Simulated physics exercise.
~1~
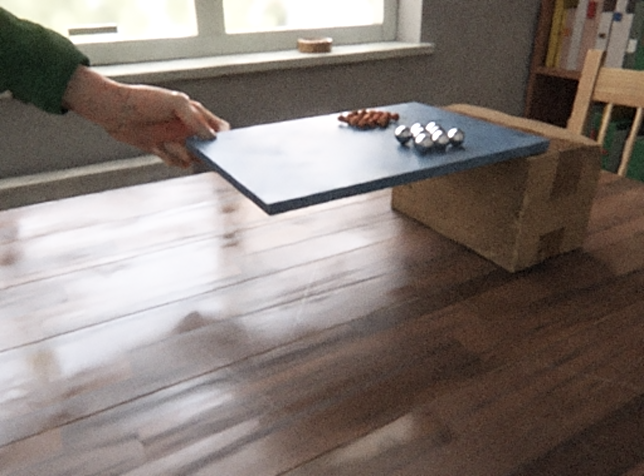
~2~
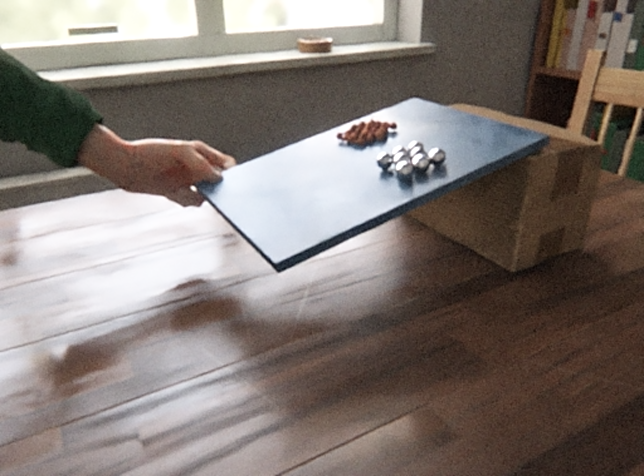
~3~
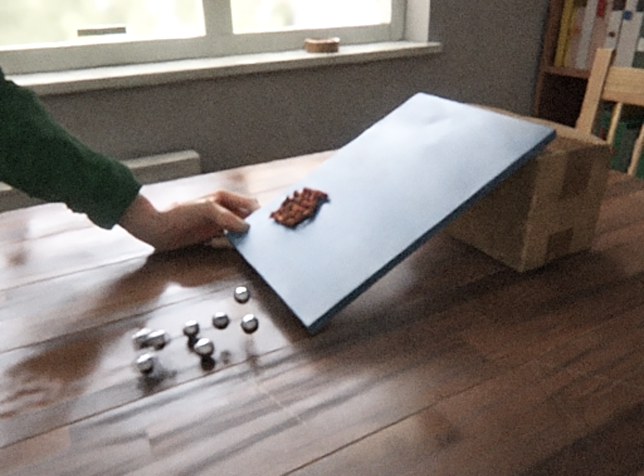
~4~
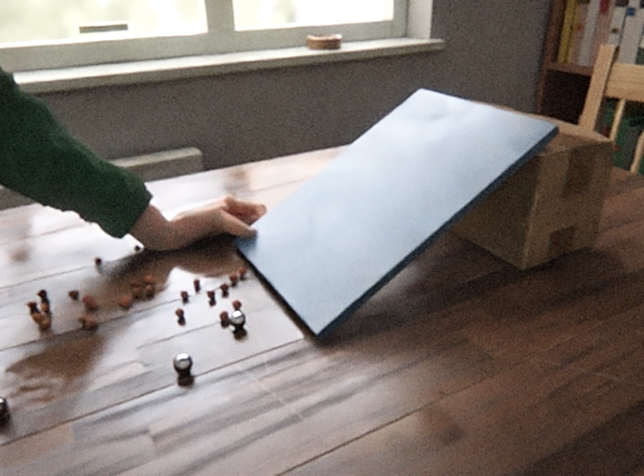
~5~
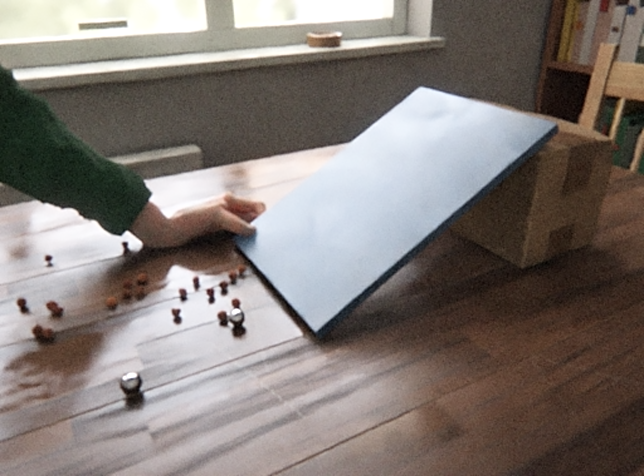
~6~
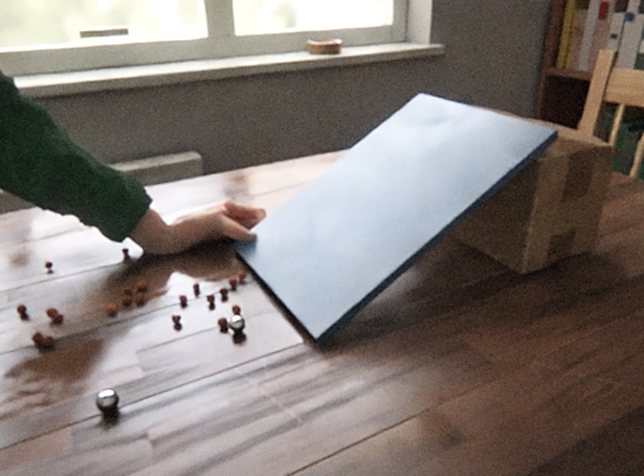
On a glossy dark wooden table by a window, seen from slightly above by a gently swaying camera, a hand in a green sleeve holds the left end of a blue board whose other end rests on a cardboard box. Shiny silver balls sit near the viewer, with small reddish-brown pieces behind them. The hand lowers its end, and the balls roll off first, down to the left. The brown pieces slide down together and scatter close to the board, now resting steeply on the table. Finally only two silver balls remain in view, most having gone farther than the brown pieces.
